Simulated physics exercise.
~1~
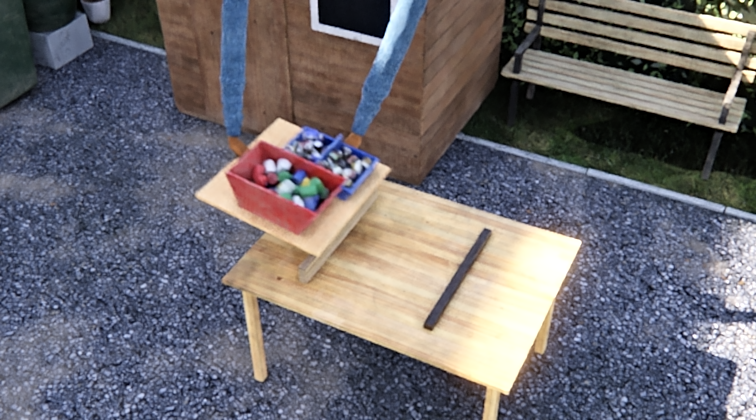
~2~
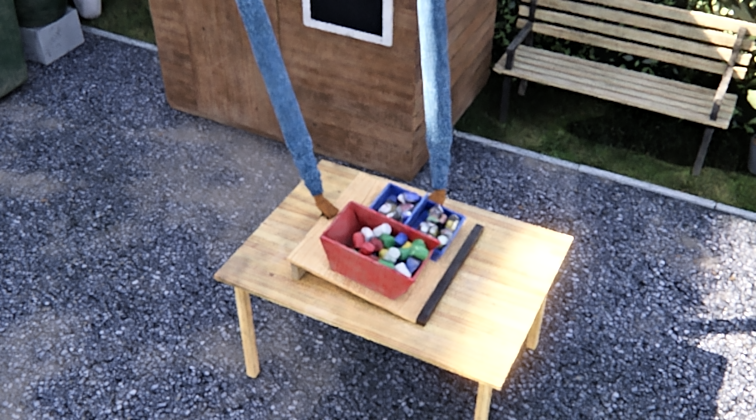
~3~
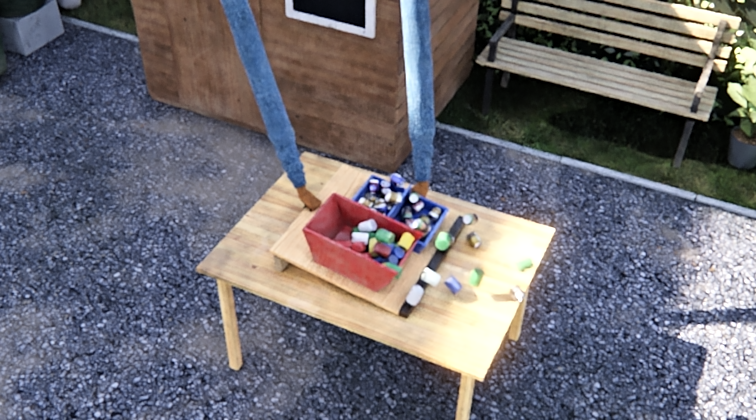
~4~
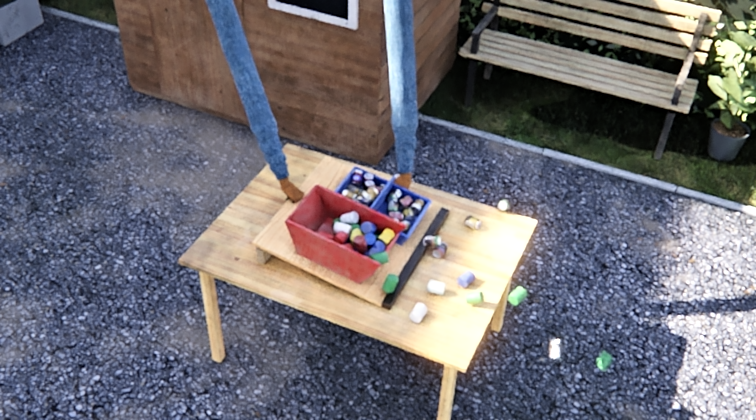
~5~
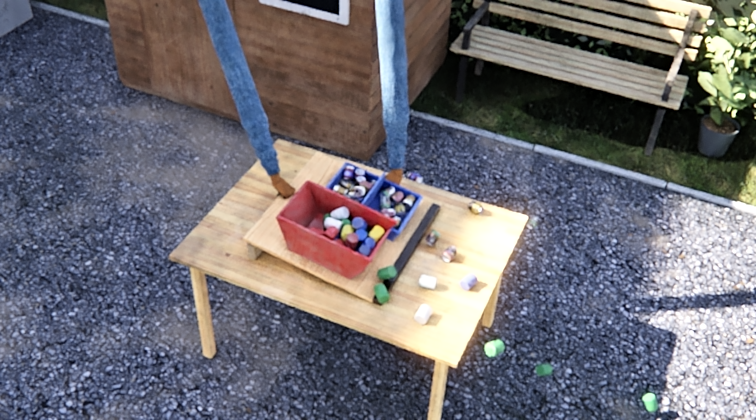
The footage shows two denim-sleeved arms bringing a board with a red tray and a blue divided tray of small containers down onto a wooden table against a dark strip, whereupon several pieces spill rightward across the tabletop, some dropping to the gravel, while most remain in the trays.
